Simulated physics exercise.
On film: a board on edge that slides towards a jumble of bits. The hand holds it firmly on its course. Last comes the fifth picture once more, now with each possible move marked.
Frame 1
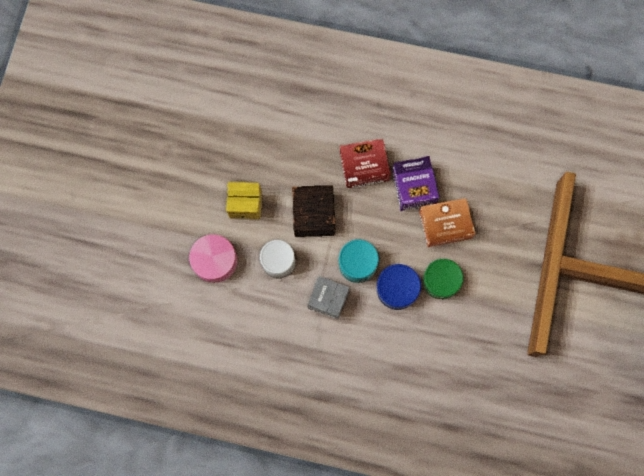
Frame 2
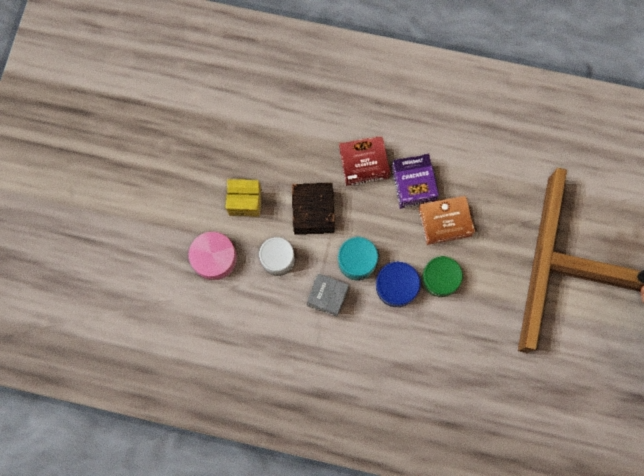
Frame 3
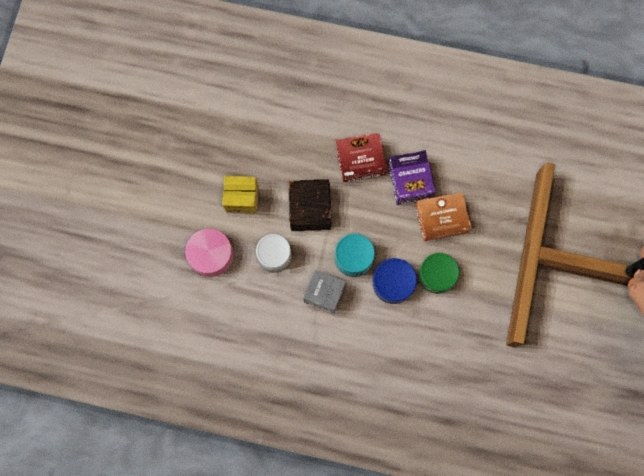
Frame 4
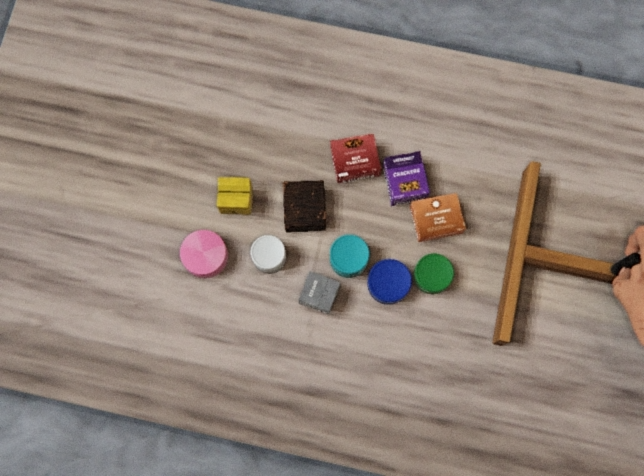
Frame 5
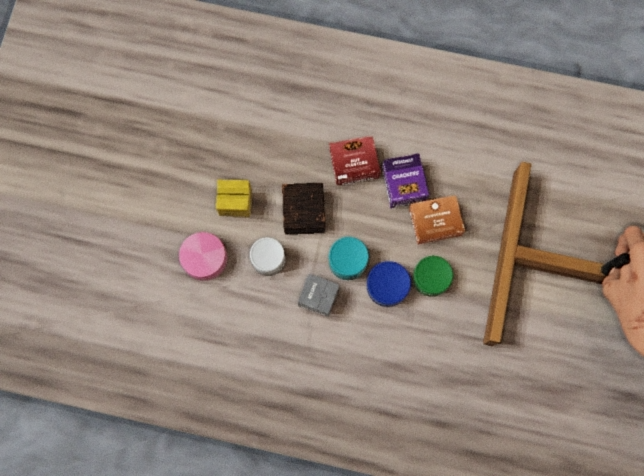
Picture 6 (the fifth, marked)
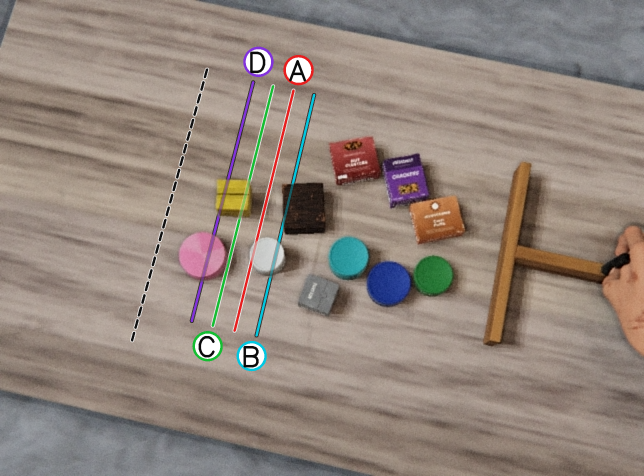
A wooden T-shaped board sliding slowly left across a wood-grain surface, a hand gripping its handle, towards a still jumble of small items.
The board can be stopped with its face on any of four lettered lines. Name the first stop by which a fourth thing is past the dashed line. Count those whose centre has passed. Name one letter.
The first such stop is D.
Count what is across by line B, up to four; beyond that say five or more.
It has none across.
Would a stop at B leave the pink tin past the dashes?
No.
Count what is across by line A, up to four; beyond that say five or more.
One.
On the marked copy, A at (265, 207); B at (286, 211); C at (244, 202); D at (223, 198); the dashed line at (171, 199).
Following D. Soon after the start, board (407, 227); pink tin (203, 257); yellow box (234, 199); none across.
Later, board (303, 205); yellow box (196, 193); pink tin (189, 251); none across.
In the end, board (224, 188); yellow box (120, 190); pink tin (131, 231); five across.
As for the rest, A gets only one across; B gets none across; C gets only two across.
